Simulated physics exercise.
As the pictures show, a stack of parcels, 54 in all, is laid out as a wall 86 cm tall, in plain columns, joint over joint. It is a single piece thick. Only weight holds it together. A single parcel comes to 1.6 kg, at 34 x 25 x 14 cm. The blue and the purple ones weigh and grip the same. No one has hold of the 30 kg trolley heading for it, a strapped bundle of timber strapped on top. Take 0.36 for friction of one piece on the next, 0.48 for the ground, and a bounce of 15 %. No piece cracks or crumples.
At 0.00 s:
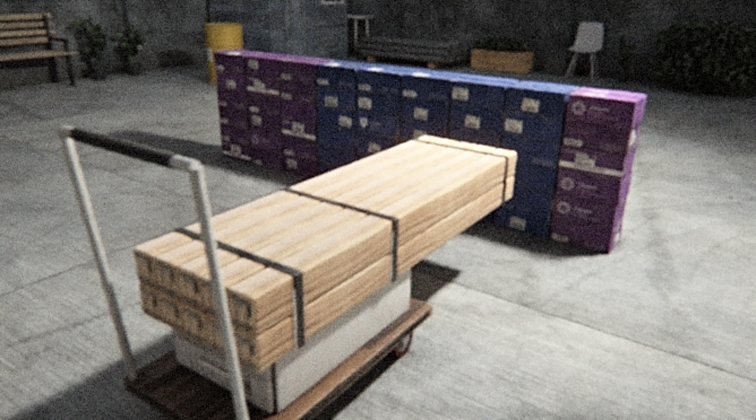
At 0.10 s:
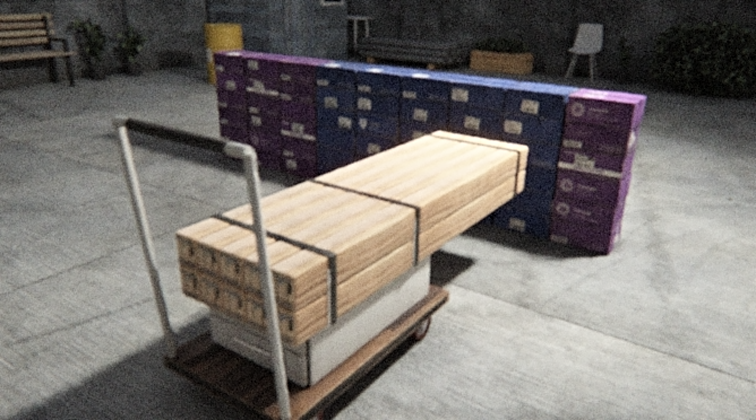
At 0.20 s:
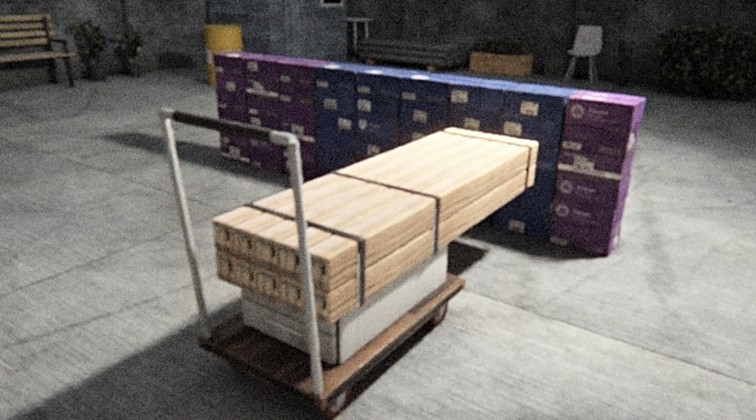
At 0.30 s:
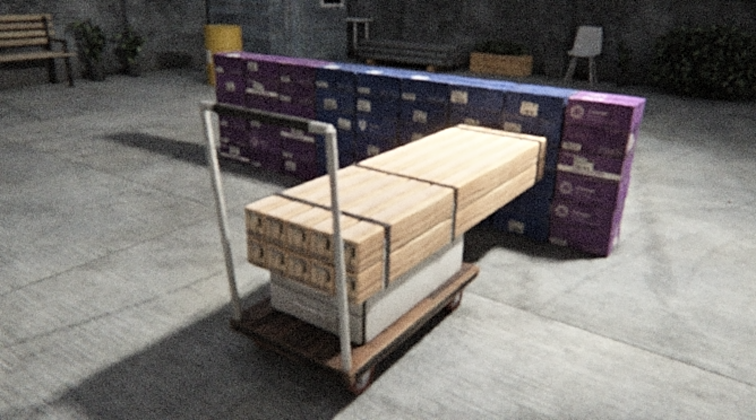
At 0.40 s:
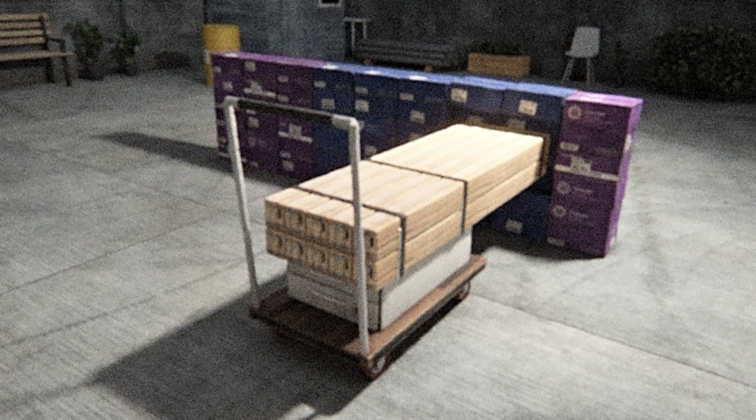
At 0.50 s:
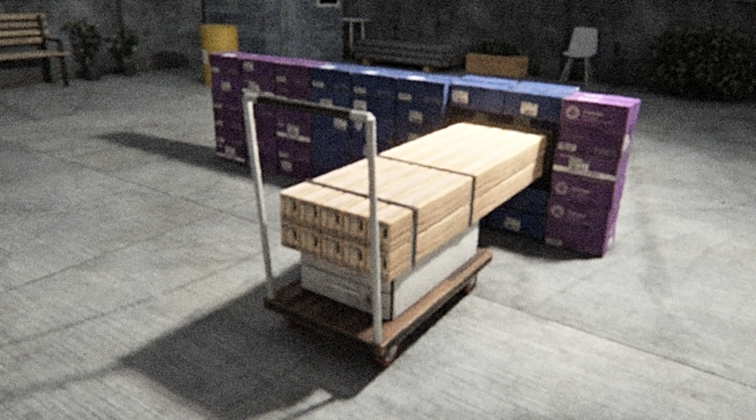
In a dim paved yard with a bench and potted plants, an unattended trolley carrying long strapped timber-like bundles rolls toward a low wall of purple and blue boxes. The load's front end meets the wall right of centre, then pushes in, shifting several boxes back slightly while the others stay stacked.
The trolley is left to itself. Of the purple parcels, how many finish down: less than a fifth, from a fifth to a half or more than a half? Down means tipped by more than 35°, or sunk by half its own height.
Less than a fifth of them.
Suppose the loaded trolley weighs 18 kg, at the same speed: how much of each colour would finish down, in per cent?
In that case purple 0, blue 30 per cent.
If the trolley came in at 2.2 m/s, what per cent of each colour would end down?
In that case purple 0, blue 30 per cent.
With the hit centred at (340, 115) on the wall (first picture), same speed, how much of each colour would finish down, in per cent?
In that case purple 20, blue 30 per cent.
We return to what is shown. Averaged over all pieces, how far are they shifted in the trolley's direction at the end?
Some 15 cm on average.
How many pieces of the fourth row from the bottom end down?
The count is 2.
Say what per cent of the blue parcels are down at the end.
Blue 30 per cent.
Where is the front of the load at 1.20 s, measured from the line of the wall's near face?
About 65 cm past it.
Around 0.62 s, load 28 cm past the wall's line, still rolling; none of the 24 purple parcels down (0 of 54 in all colours); top purple parcel unmoved.
Around 0.82 s, load 42 cm past the wall's line, still rolling; none of the 24 purple parcels down (9 of 54 in all colours); top purple parcel unmoved.
Around 1.20 s, load 66 cm past the wall's line, still rolling; none of the 24 purple parcels down (9 of 54 in all colours); top purple parcel unmoved.
Finally (2.2 s), load 96 cm past the wall's line, stopped; none of the 24 purple parcels down (9 of 54 in all colours); top purple parcel unmoved; top blue parcel unmoved. That is 0 per cent. Seen by the last camera, middles, top purple parcel near (600, 112), top blue parcel near (384, 83).
